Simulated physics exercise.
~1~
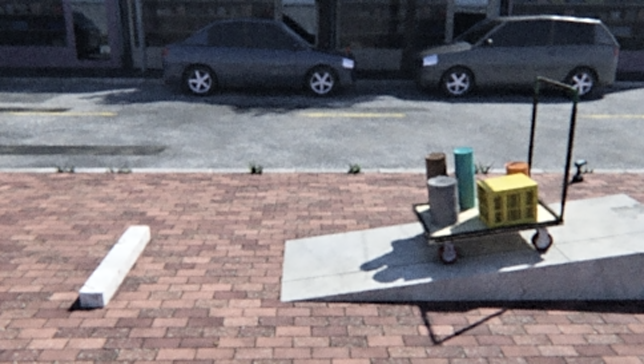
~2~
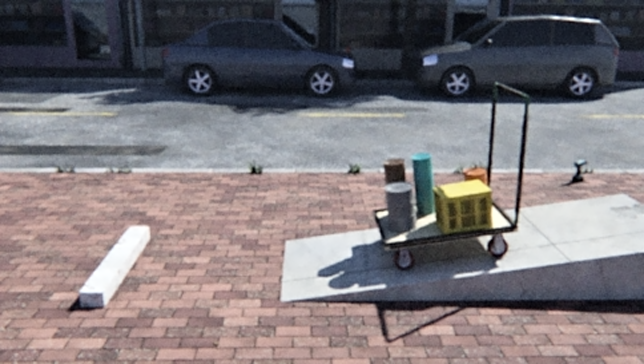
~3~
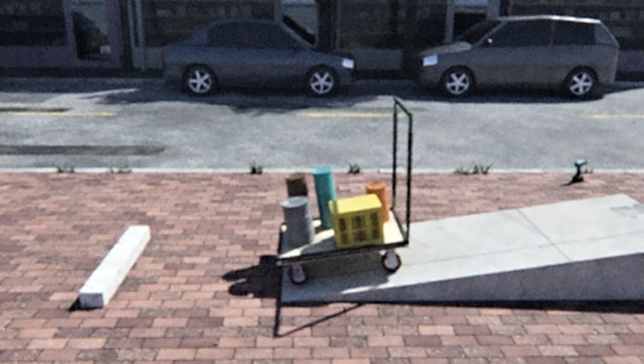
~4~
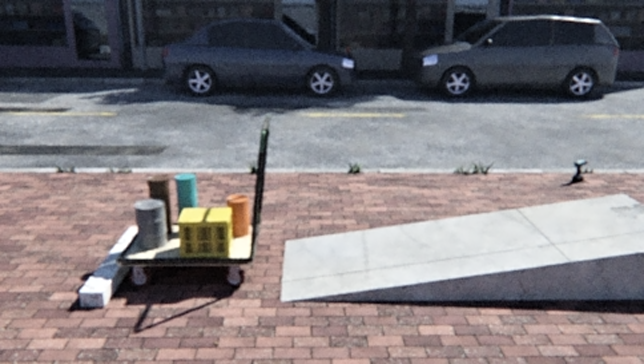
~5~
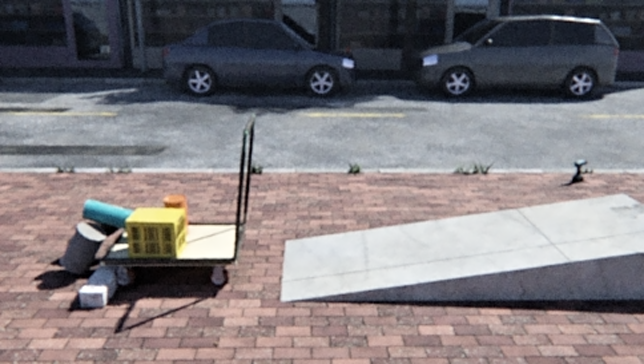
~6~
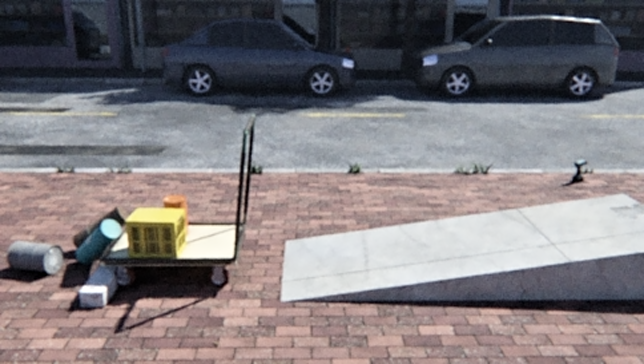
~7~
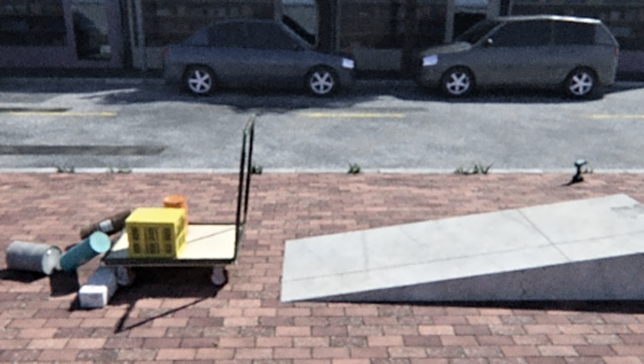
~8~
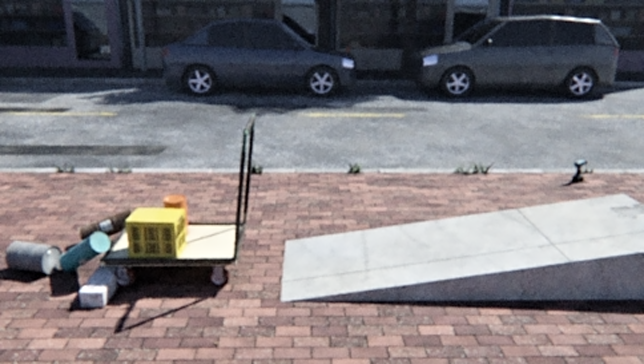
Two dark cars are parked across a street beyond a red brick pavement, seen from a fixed, slightly raised view. A flat trolley with a tall handle stands on a pale ramp at right, carrying a yellow crate and grey, turquoise, brown and orange canisters. It rolls left down the ramp and across the bricks until it stops abruptly at a white kerb block. The crate slides forward as the grey, brown and turquoise canisters tumble off the left end. They settle in a heap beside the block, while the crate and upright orange canister remain aboard.
